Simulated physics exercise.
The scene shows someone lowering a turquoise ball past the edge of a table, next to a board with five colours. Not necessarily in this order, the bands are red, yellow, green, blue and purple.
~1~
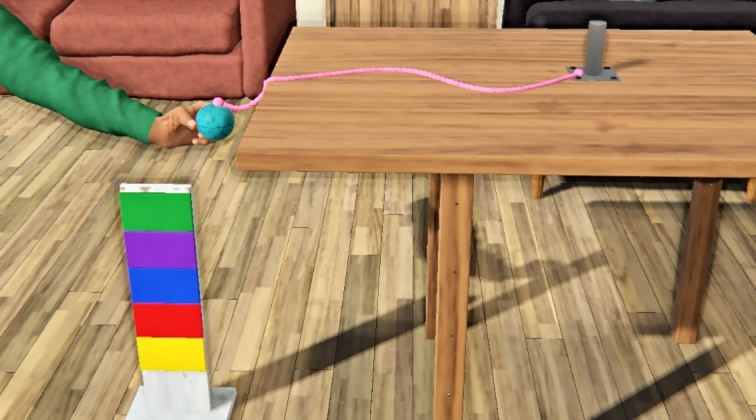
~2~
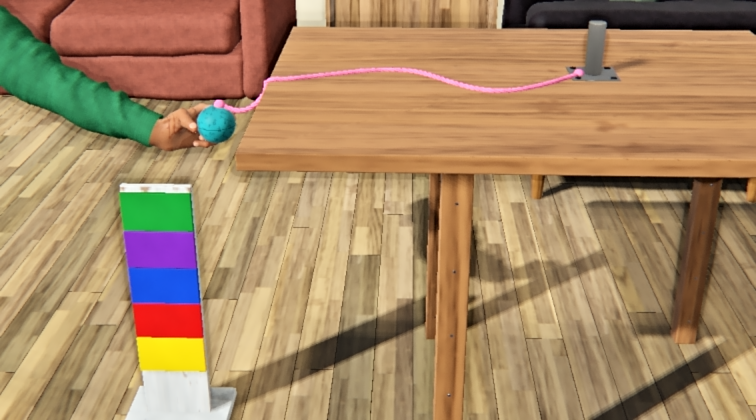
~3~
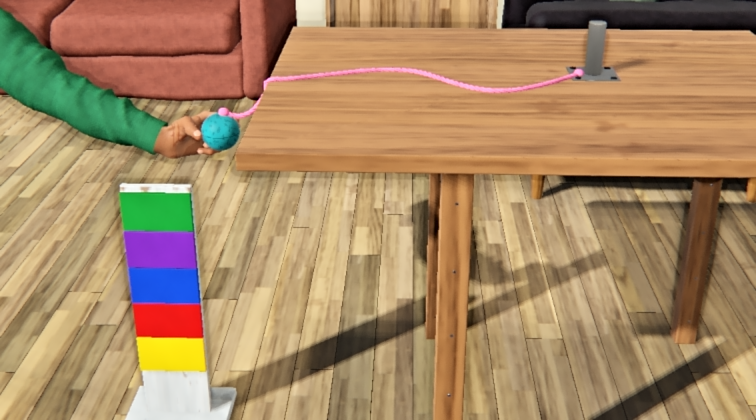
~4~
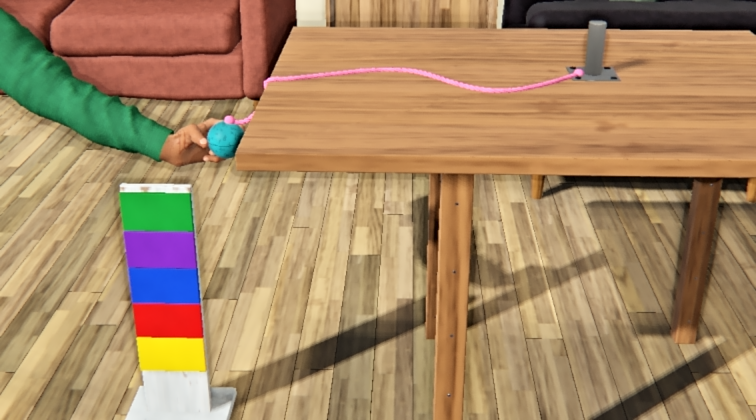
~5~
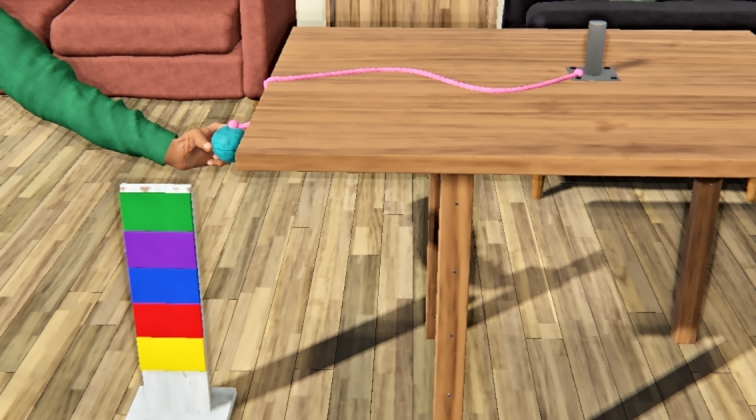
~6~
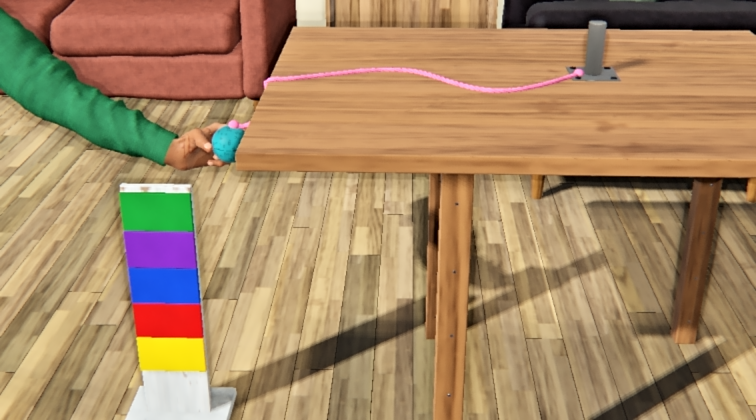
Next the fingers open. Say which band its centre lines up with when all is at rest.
It lines up with green.
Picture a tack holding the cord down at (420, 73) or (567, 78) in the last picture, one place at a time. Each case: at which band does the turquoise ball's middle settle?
Try one: No band. Try two: Green.
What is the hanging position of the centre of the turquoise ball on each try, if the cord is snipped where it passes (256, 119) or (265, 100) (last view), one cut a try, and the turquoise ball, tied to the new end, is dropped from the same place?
In turn, around (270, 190) and around (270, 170).
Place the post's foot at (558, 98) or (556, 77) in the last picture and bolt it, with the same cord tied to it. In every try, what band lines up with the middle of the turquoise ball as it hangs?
First case: Purple. Second case: Purple.
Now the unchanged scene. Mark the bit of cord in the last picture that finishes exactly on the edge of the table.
You'll find it somewhere near (314, 77).
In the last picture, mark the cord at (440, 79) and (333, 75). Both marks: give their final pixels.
I'd say about (405, 77) for one and about (283, 79) for the other.
A little later, ball near (258, 203); level with green.
Next, ball near (288, 209); level with green.
When it is over, ball near (275, 211); level with green. The cord holds its middle at green.
